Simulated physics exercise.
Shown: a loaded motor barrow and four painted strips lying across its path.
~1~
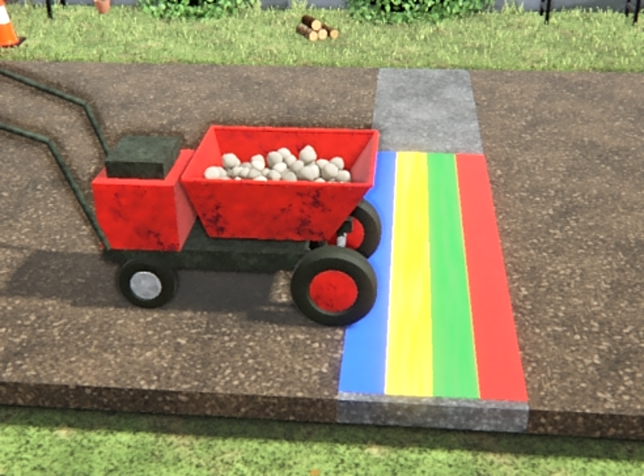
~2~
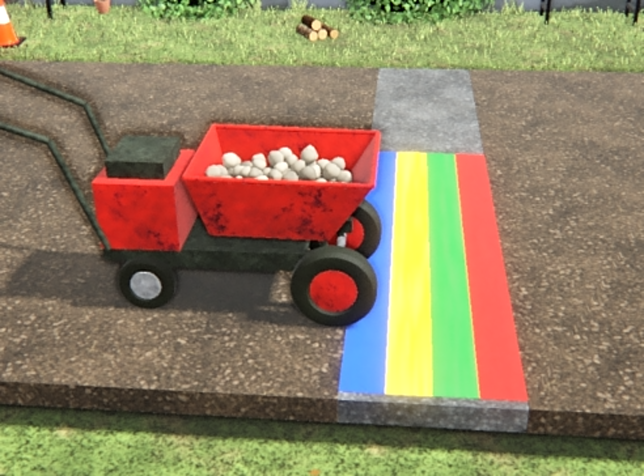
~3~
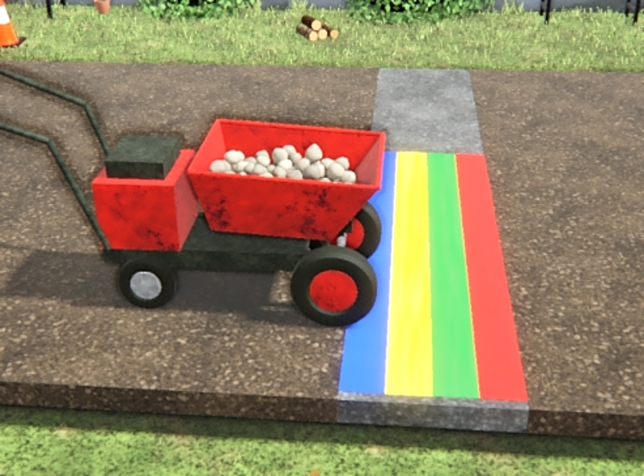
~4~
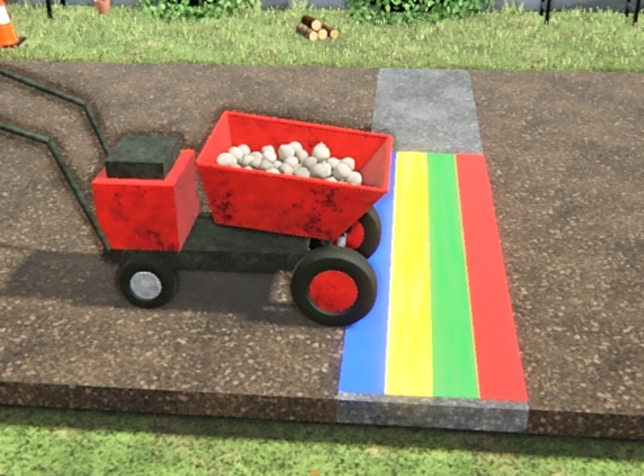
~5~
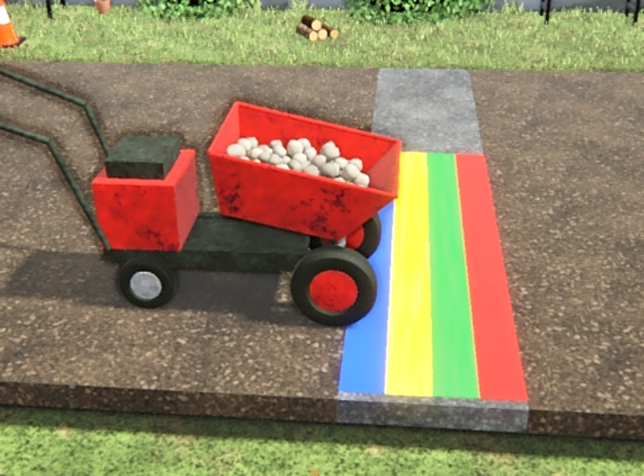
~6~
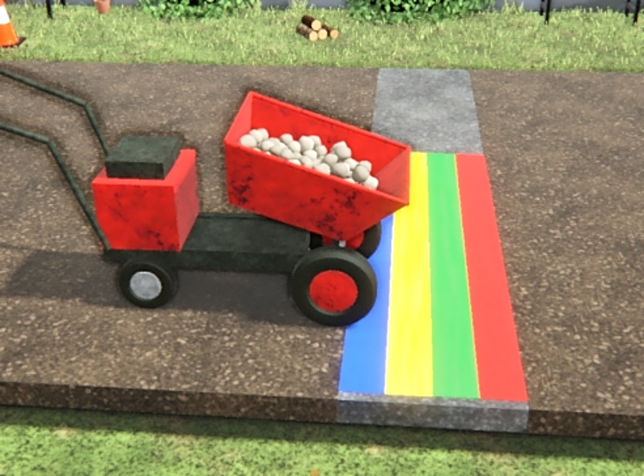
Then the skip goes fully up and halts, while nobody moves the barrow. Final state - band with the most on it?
Red band.
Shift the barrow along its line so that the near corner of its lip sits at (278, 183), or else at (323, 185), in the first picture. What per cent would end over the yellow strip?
The first gives close to 30 per cent and the second 10 per cent.
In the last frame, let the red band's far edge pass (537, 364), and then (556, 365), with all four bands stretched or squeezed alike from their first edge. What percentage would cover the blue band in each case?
I'd estimate some 0 per cent, and then some 0 per cent.
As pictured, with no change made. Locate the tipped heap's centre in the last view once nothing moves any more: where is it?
Somewhere around (506, 292) in the final view.
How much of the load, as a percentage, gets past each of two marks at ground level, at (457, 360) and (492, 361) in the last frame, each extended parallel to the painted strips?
Result, first then second: 80 %, 60 %.
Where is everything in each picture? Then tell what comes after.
The first frame shows lip of the skip (370, 186), level; top of the load (297, 169), river pebbles; blue strip (366, 351); yellow strip (409, 353); green strip (453, 355); red strip (498, 357).
The second frame shows lip of the skip (372, 187), level; top of the load (287, 177).
The third frame shows lip of the skip (378, 189), tipped barely; top of the load (279, 175).
The fourth frame shows lip of the skip (386, 192), tipped a little; top of the load (279, 169).
The fifth frame shows lip of the skip (396, 197), tipped a little; top of the load (263, 172).
The sixth frame shows lip of the skip (407, 204), tipped clearly; top of the load (265, 160); blue strip (366, 351); yellow strip (409, 353); green strip (453, 355); red strip (498, 357).
Just after the last frame, skip tipped steeply; every one in the skip.
A moment on, skip tipped right over; the larger part in the skip; about a tenth over the green strip; roughly a quarter over the red strip.
Further on, skip tipped right over; roughly a quarter in the skip; about a tenth over the green strip; roughly a third over the red strip; roughly a third off the paint.
When it is over, skip tipped right over; roughly a quarter in the skip; not one over the blue strip; not one over the yellow strip; about a tenth over the green strip; roughly a third over the red strip; roughly a third off the paint.
